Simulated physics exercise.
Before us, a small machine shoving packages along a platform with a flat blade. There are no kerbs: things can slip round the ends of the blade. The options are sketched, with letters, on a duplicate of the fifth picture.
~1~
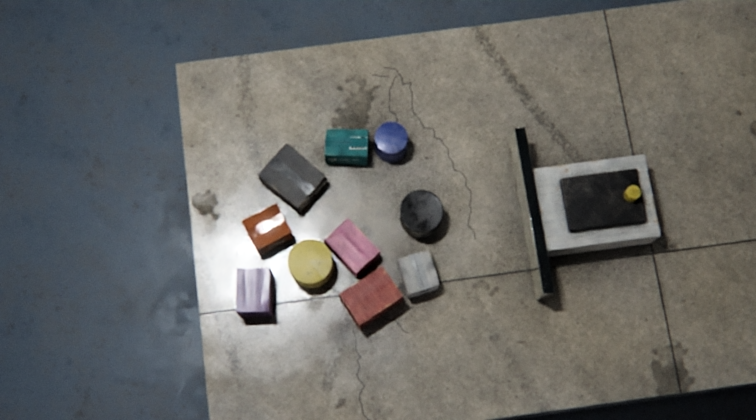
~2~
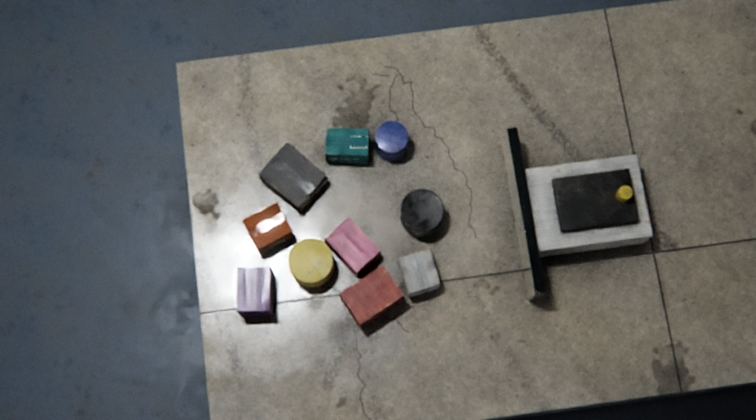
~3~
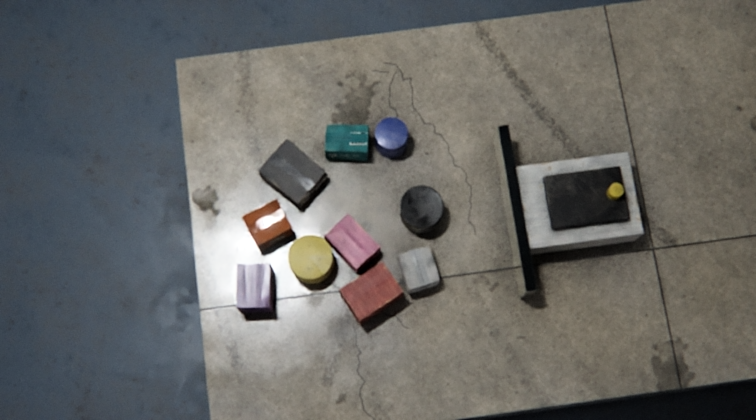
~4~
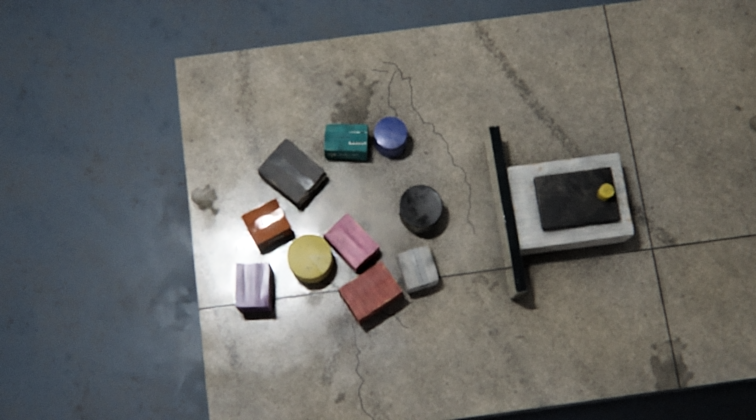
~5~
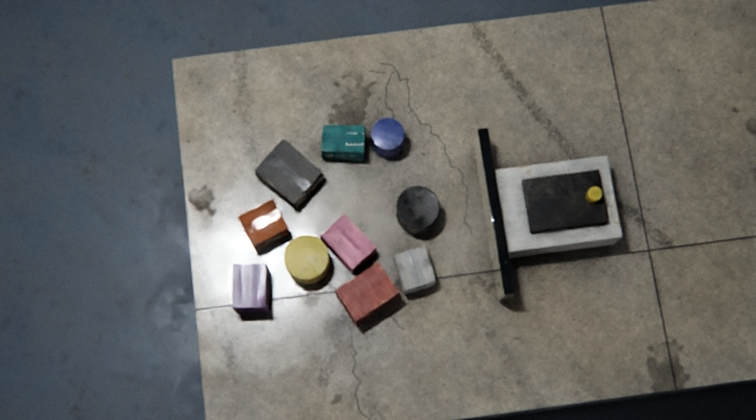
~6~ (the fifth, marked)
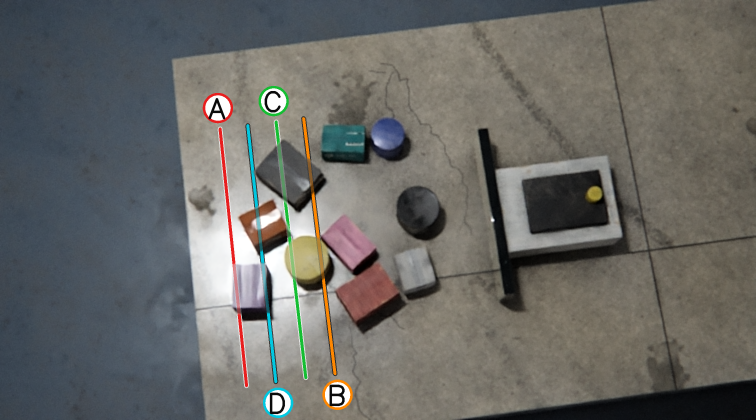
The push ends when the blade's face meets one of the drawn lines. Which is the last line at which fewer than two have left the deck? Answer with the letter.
No second one falls up to D.
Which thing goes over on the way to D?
It is the purple crate.
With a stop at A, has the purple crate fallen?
Yes.
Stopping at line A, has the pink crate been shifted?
Yes.
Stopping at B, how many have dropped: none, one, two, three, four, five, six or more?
The count is none.
On the marked copy, A at (233, 254); B at (319, 243); C at (291, 246); D at (261, 250).
Taking D. A third of the way, robot (475, 213); blue canister (383, 137); red crate (354, 297).
Two thirds of the way, robot (390, 224); purple crate (226, 302); orange parcel (245, 220).
When it is over, robot (326, 232); purple crate over the edge; orange parcel (195, 208); one fallen.
As for the rest, A drops three; B is within the limit but short; C is within the limit but short.
